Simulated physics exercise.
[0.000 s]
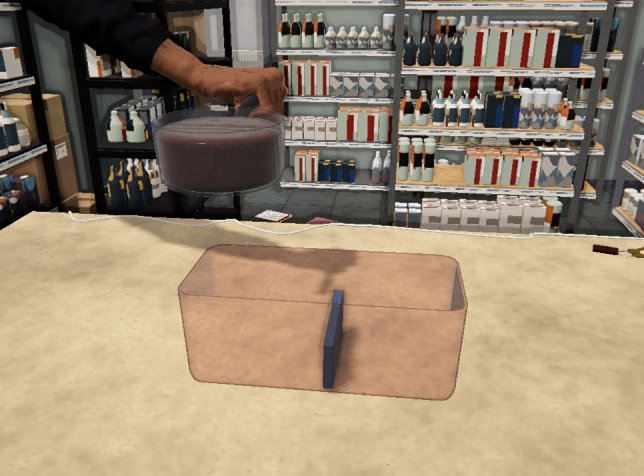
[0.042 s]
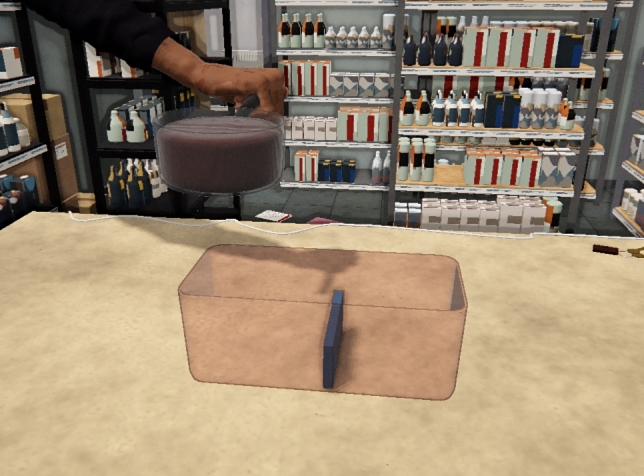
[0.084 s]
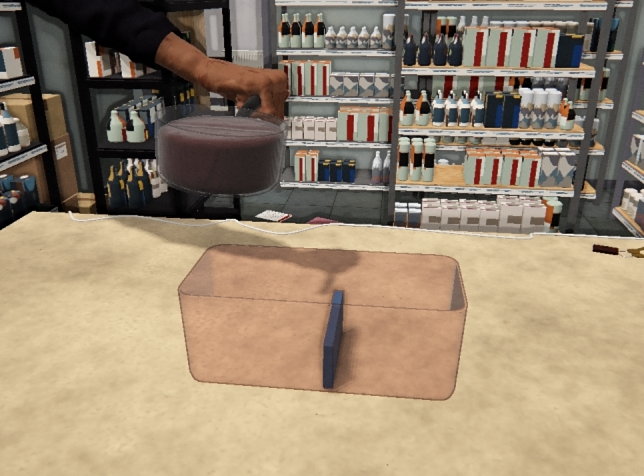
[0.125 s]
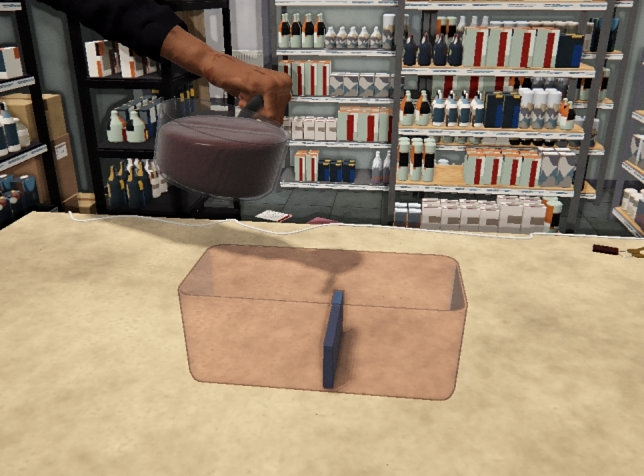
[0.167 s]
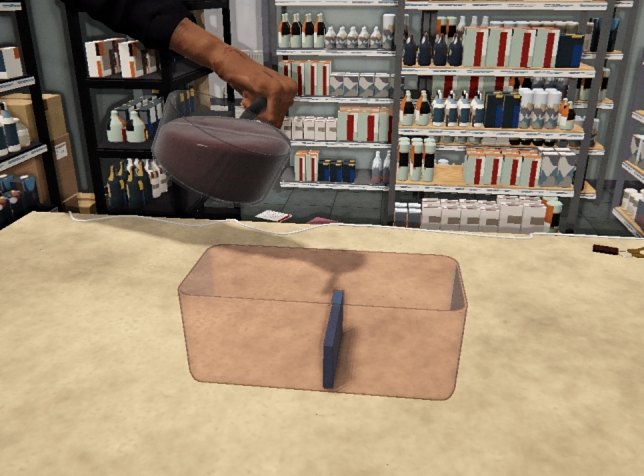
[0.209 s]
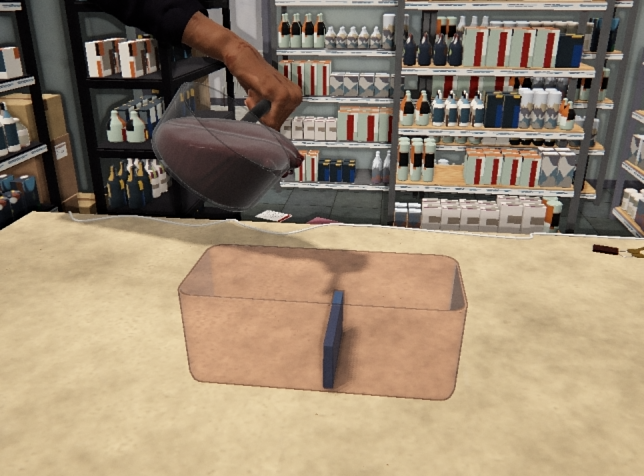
At the start, a hand holds a small transparent pot of dark wine level, up and to the left of an empty oblong basin with a blue dividing wall. The hand then tilts the pot rightward, slowly at first and then more steeply, while the basin stays still on the counter.
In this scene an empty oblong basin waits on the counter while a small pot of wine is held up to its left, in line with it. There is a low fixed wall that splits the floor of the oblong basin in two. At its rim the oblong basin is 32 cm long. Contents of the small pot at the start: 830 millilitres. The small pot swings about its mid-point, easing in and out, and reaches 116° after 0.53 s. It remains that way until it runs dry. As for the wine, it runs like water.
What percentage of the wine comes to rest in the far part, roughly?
31 %.
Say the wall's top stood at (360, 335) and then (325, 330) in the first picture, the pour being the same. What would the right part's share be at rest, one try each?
Around 20 and 50 percent, in that order.
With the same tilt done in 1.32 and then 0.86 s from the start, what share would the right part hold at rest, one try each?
The first try gives around 60 percent, the second around 50 percent.
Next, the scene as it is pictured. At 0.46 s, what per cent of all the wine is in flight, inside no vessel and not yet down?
About 42 per cent.
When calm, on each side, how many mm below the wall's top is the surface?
Near 36 mm for the left and near 46 mm for the right.
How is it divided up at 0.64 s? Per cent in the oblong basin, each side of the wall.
Near 62 on the left, 30 on the right.
Then, 0.46 s in, the tilt is 110° and 12 per cent is still to pour, 21 is left of the wall and 25 right of it.
Then, 0.64 s in, the tilt is 116° and 1 per cent is still to pour, 62 is left of the wall and 30 right of it.
Then, 0.82 s in, the tilt is 116° and 0 per cent is still to pour, 59 is left of the wall and 30 right of it.
Then, 1.03 s in, the tilt is 116° and 0 per cent is still to pour, 64 is left of the wall and 31 right of it.
Finally, 64 per cent lies left of the wall, 31 right of it and 5 outside.
